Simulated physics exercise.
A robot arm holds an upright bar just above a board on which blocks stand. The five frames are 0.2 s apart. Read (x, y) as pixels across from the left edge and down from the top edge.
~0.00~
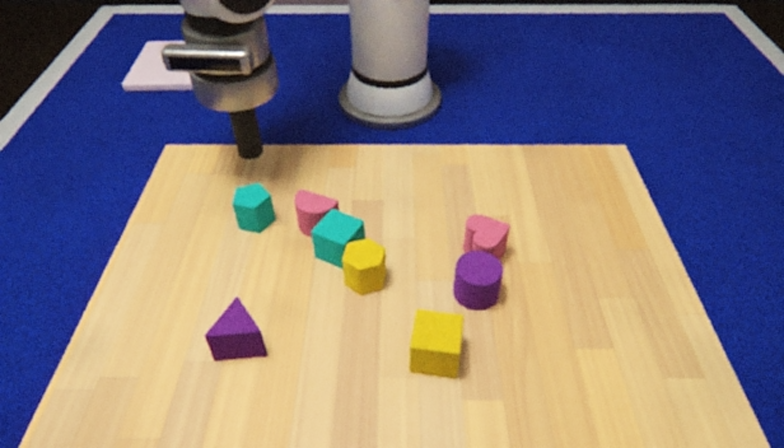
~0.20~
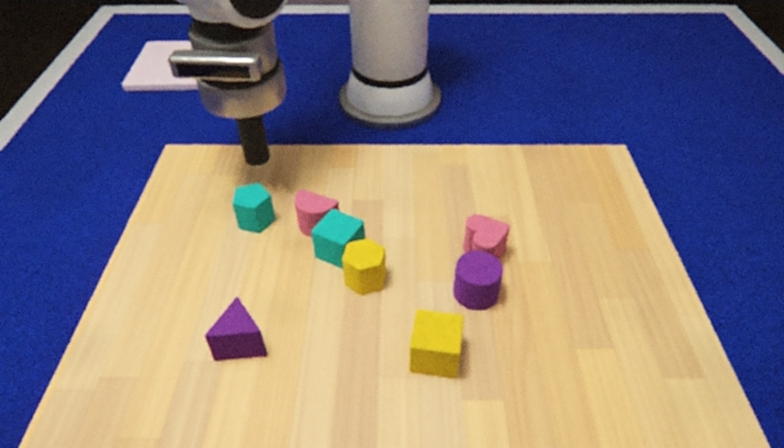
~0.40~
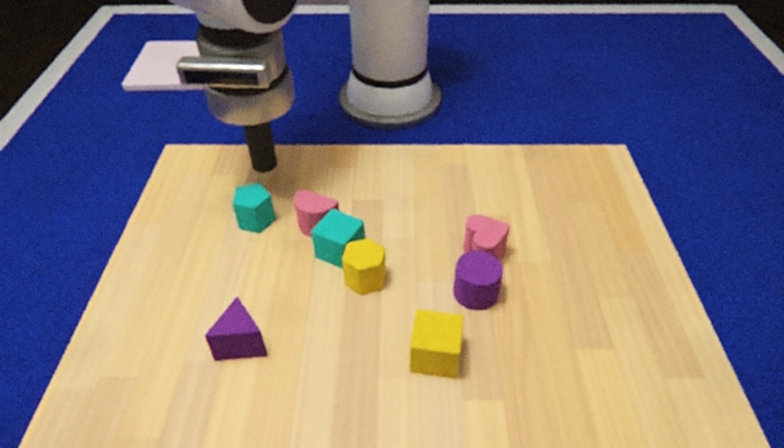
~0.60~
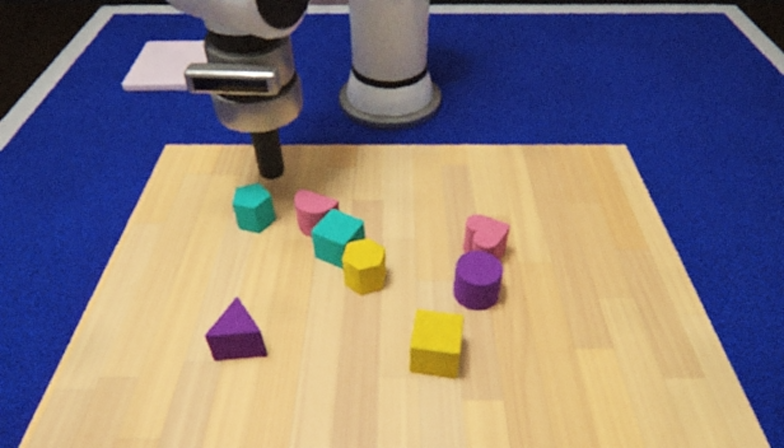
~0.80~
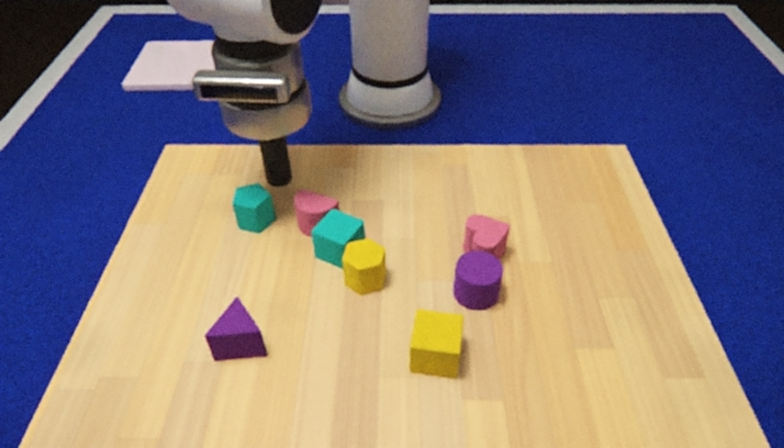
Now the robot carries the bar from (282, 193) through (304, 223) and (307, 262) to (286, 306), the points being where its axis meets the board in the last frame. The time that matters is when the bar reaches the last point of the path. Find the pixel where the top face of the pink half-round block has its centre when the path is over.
Its top middle: (338, 208).
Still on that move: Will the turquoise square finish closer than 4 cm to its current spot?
Final answer: Yes.
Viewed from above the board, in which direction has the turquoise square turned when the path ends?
From above, the turquoise square will be seen to turn clockwise.
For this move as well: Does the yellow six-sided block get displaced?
Answer: Yes.
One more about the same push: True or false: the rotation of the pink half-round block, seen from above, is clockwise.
That statement is not accurate.
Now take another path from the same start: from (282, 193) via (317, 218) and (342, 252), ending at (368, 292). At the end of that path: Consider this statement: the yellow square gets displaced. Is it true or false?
That statement is accurate.
What follows on the original path. One third of the way, bar at (302, 209); pink half-round block at (334, 208), turned 35° anticlockwise; turquoise square at (351, 230), turned 40° clockwise; yellow six-sided block at (365, 256).
Two thirds of the way, bar at (305, 248); pink half-round block at (338, 208), turned 105° anticlockwise; turquoise square at (357, 232), turned 45° clockwise; yellow six-sided block at (368, 260).
At the end, bar at (283, 292); turquoise pentagon in place; pink half-round block at (338, 208), turned 105° anticlockwise; turquoise square at (357, 232), turned 45° clockwise; yellow six-sided block at (368, 260).
